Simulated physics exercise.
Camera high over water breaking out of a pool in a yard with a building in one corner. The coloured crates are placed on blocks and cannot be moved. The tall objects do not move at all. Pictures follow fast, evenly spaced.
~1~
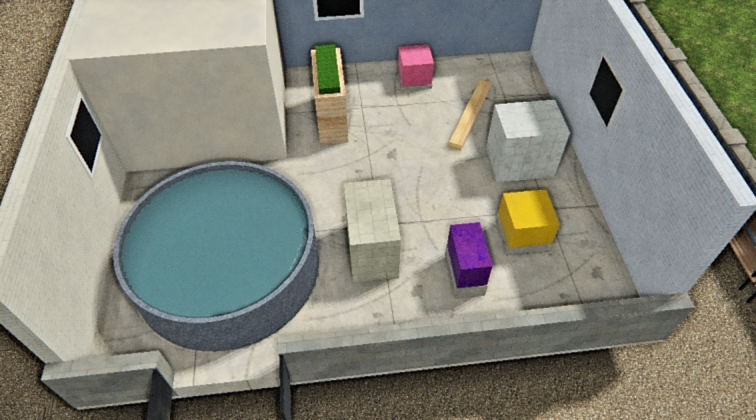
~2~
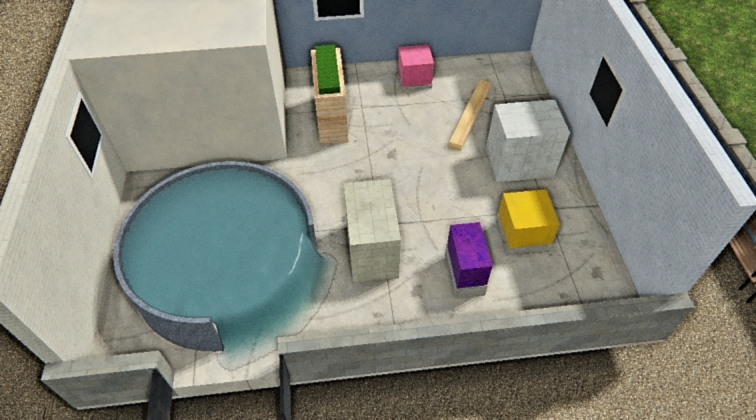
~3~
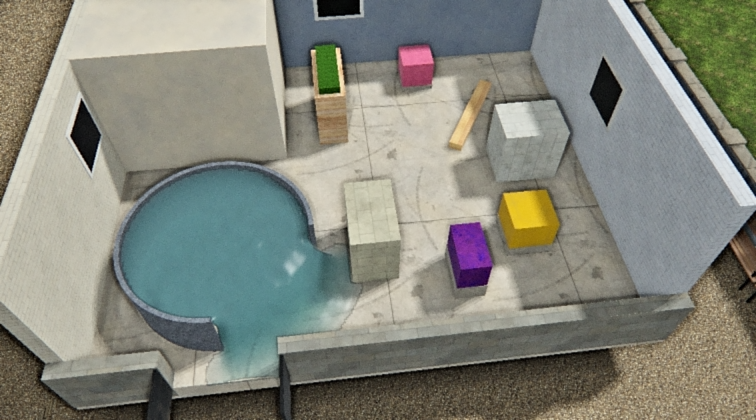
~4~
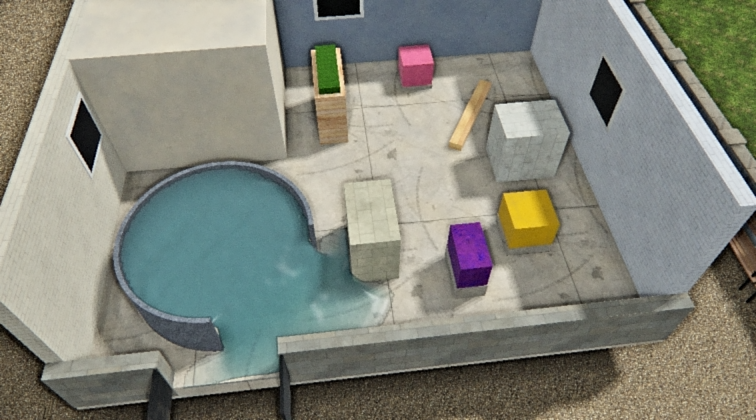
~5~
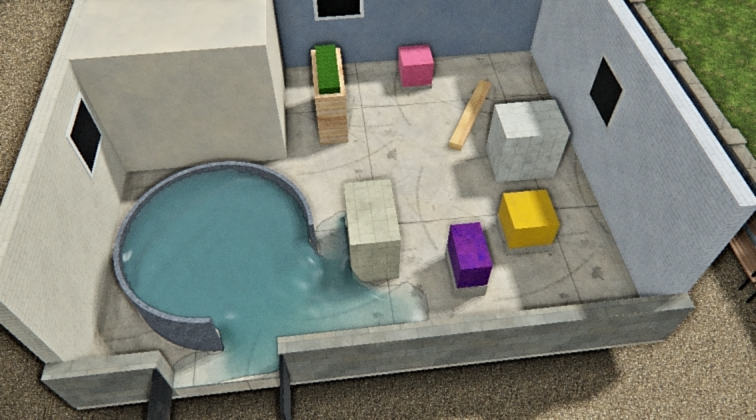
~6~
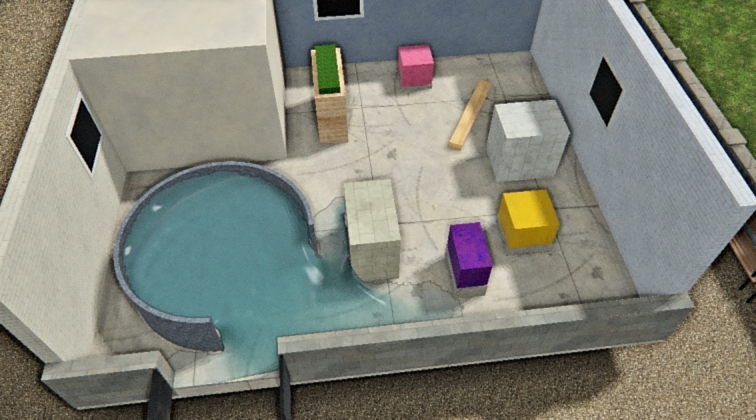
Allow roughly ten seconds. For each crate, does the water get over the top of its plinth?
The pink crate gets wet; the yellow crate stays dry; the purple crate gets wet.
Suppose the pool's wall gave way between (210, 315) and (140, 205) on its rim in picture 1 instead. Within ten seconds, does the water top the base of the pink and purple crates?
The pink crate is not reached, the purple crate is not reached.
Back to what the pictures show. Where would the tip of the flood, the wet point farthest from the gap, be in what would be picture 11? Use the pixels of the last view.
My estimate: Roughly (649, 320).
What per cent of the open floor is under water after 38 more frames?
I'd estimate some 85 per cent.
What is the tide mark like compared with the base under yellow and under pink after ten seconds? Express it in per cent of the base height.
70 and 240 per cent, in that order.
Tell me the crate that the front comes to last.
It would be the one in pink.
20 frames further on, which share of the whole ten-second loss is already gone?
About 70 per cent.
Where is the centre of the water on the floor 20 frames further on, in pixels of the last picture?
Estimate: (380, 254).
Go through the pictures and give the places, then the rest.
Still water in the pool at (216, 237), in the first picture.
Water pours out at (289, 306) and has run to a hidden place, in the second picture.
Water pours out at (289, 307) and has run to (346, 249), in the third picture.
The front is at (344, 231), out from the gap at (289, 308), in the fourth picture.
Water pours out at (289, 308) and has run to (343, 215), in the fifth picture.
Water pours out at (289, 308) and has run to (456, 308), in the sixth picture.
A moment on, water covers 25 % of the floor; the pink crate not reached, the yellow crate not reached, the purple crate water round its plinth.
Next, water covers 40 % of the floor; the pink crate not reached, the yellow crate water round its plinth, the purple crate water round its plinth.
Then, water covers 70 % of the floor; the pink crate water round its plinth, the yellow crate water round its plinth, the purple crate water round its plinth.
Later, water covers 85 % of the floor; the pink crate water round its plinth, the yellow crate water round its plinth, the purple crate water round its plinth.
In the end, water covers 95 % of the floor; the pink crate was topped, the yellow crate stayed above the water, the purple crate was topped.
